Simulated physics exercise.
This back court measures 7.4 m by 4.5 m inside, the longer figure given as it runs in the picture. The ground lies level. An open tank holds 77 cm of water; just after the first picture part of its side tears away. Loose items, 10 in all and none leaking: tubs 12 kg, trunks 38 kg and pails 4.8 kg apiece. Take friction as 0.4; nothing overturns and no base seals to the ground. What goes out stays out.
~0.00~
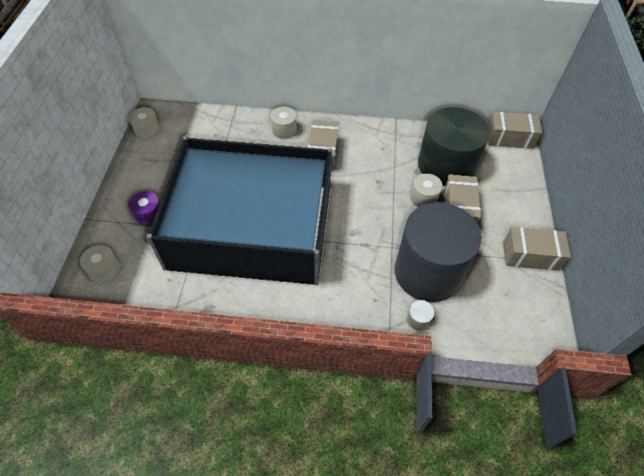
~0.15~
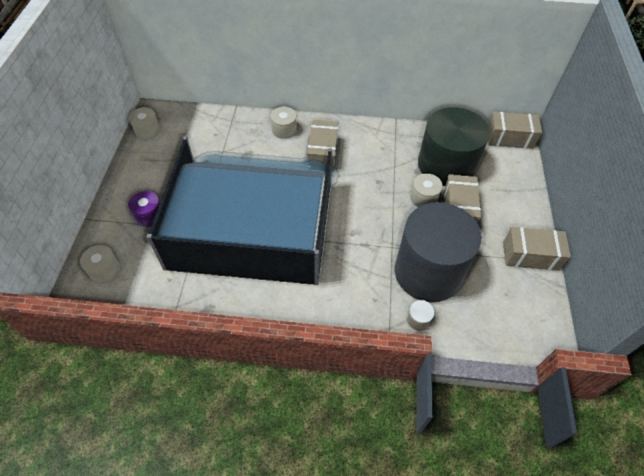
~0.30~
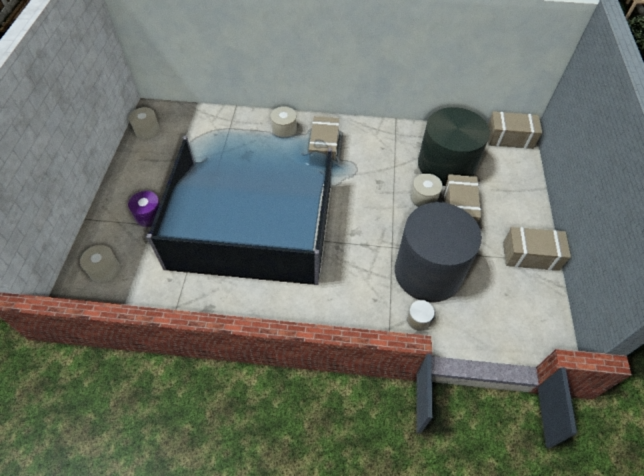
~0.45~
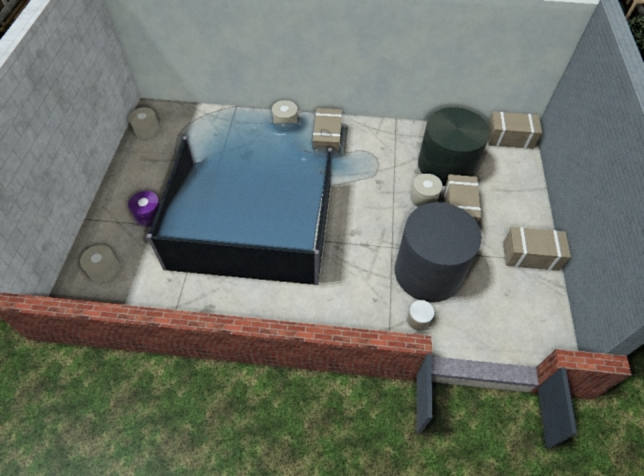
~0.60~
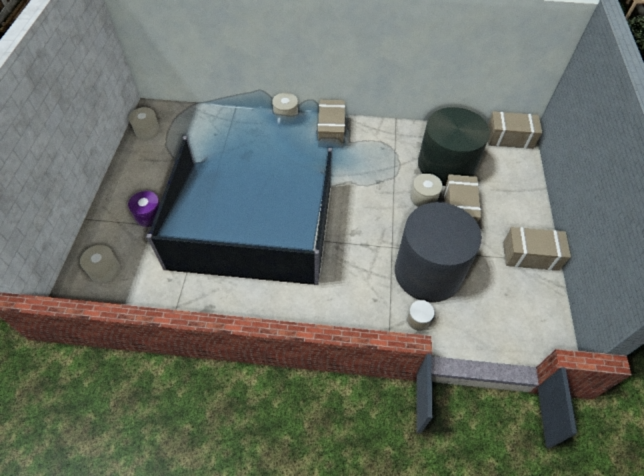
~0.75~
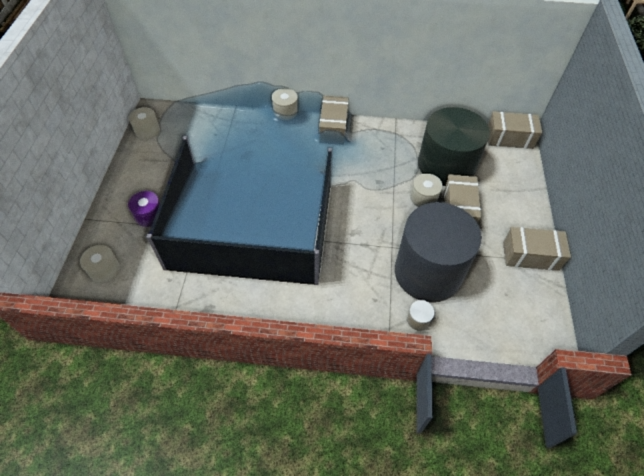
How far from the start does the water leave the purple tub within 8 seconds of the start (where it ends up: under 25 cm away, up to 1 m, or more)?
Purple tub ends far away.
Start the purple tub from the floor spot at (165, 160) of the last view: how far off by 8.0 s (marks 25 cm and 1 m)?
It ends far away.
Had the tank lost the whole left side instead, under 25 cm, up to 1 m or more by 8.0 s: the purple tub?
Then the purple tub ends far away.
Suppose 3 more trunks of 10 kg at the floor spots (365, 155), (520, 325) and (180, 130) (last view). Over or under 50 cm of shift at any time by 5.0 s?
In turn: Past it, more, past it.
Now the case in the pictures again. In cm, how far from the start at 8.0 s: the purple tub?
About 550 cm.
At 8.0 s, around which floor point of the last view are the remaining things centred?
Around (449, 287).
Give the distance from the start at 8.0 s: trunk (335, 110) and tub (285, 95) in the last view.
In turn: 300 cm, 350 cm.
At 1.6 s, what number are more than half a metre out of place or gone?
I count 1.
After 1.6 s the purple tub is near (143, 202), 0.0 m from its start, aground; 0 of 10 are out; 1 afloat.
After 3.6 s the purple tub is near (141, 258), 1.0 m from its start, aground; 0 of 10 are out; 4 afloat.
After 5.6 s the purple tub is near (261, 286), 2.4 m from its start, afloat; 0 of 10 are out; 8 afloat.
After 8.0 s the purple tub is near (477, 347), 5.3 m from its start, afloat; 1 of 10 are out; 8 afloat.
